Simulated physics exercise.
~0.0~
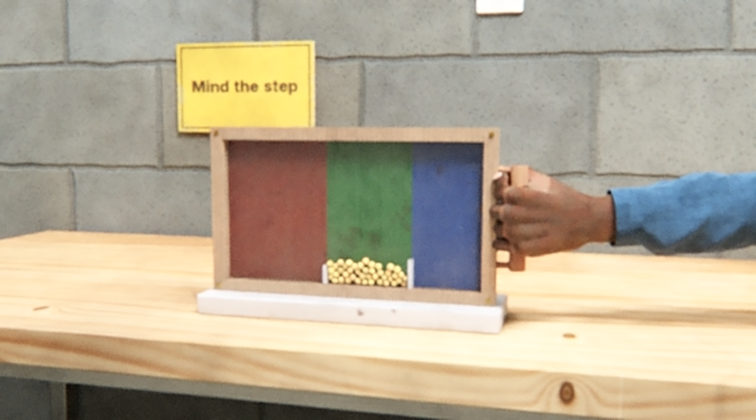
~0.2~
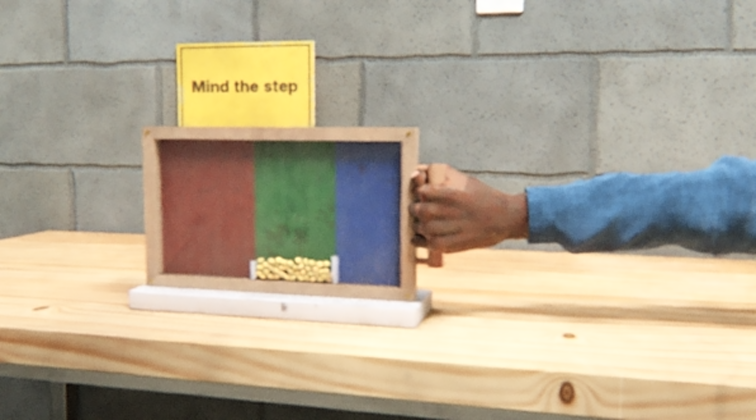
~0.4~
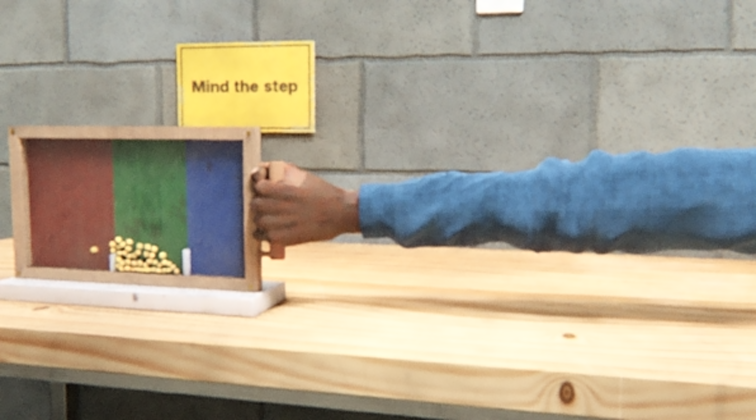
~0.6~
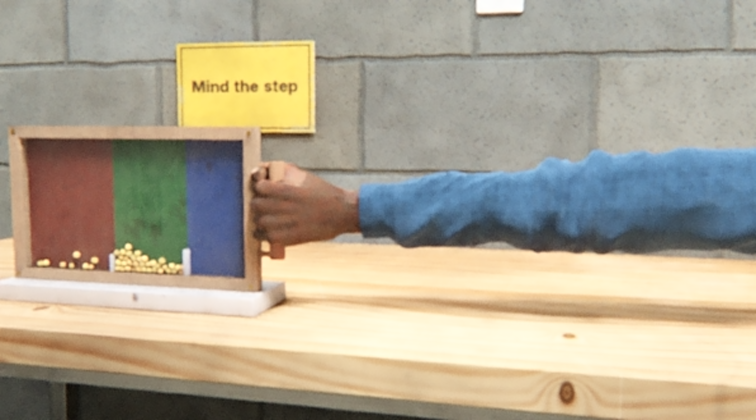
To begin with, a hand in a blue sleeve grips the right side of a clear-faced wooden tray standing on a table, with soya beans held between two low white dividers in the green middle strip. The arm slides the tray to the left past a yellow "Mind the step" sign. As it reaches the left side of the table, the beans pile toward the left divider and some spill over it. The tray comes to rest with a few beans scattered along the bottom of the red strip, most still in the green, and none in the blue.
